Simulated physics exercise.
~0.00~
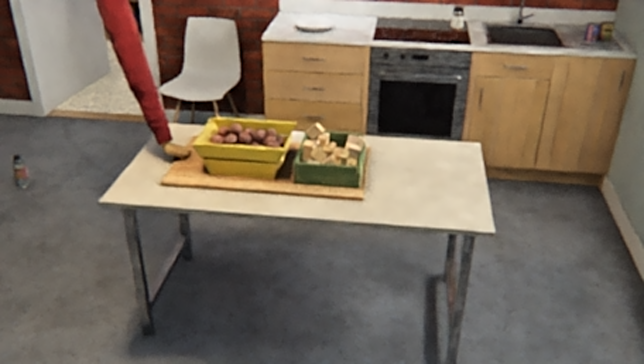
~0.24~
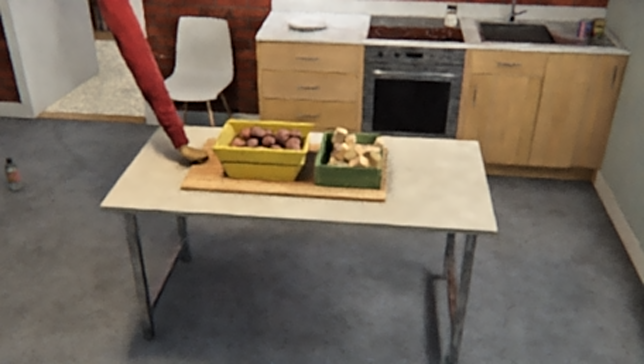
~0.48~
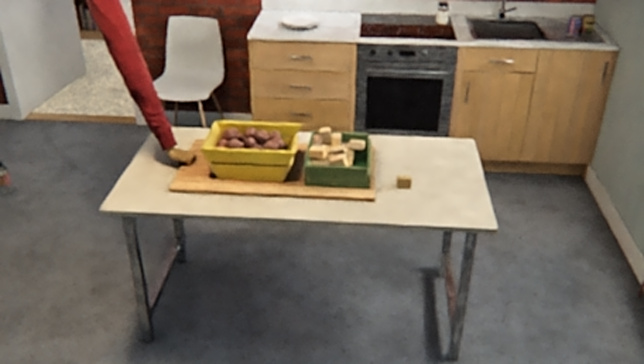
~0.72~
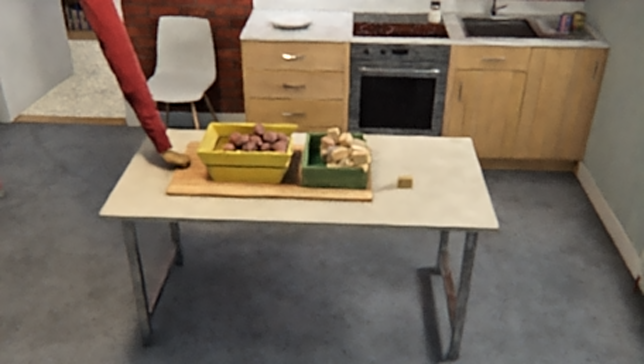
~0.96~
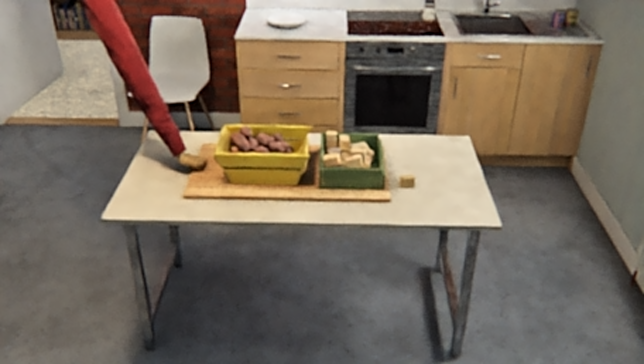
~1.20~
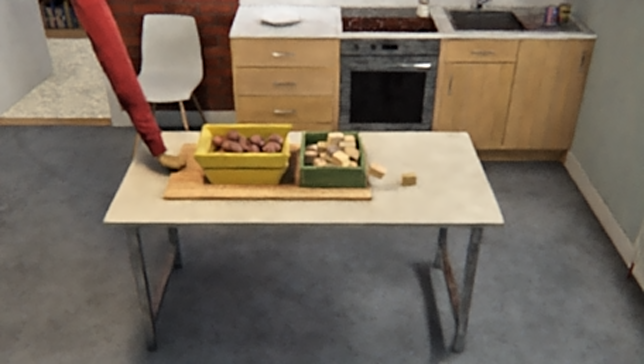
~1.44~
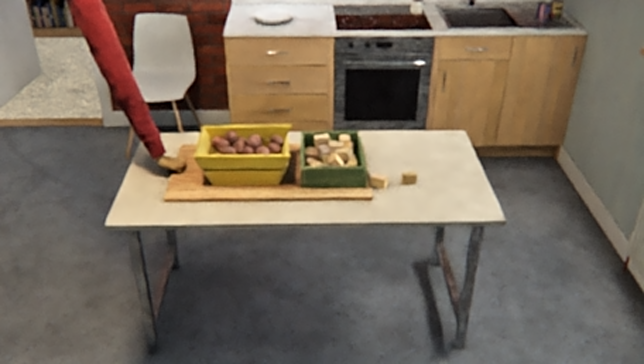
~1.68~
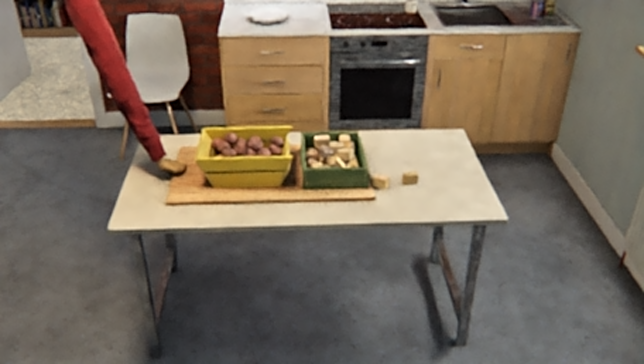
In this clip, a red-sleeved arm jerks a wooden board right and left on a table, shaking a yellow basket of red potatoes and a green basket of wooden blocks, until two blocks spill out one after another and lie still to the right while the potatoes stay in.
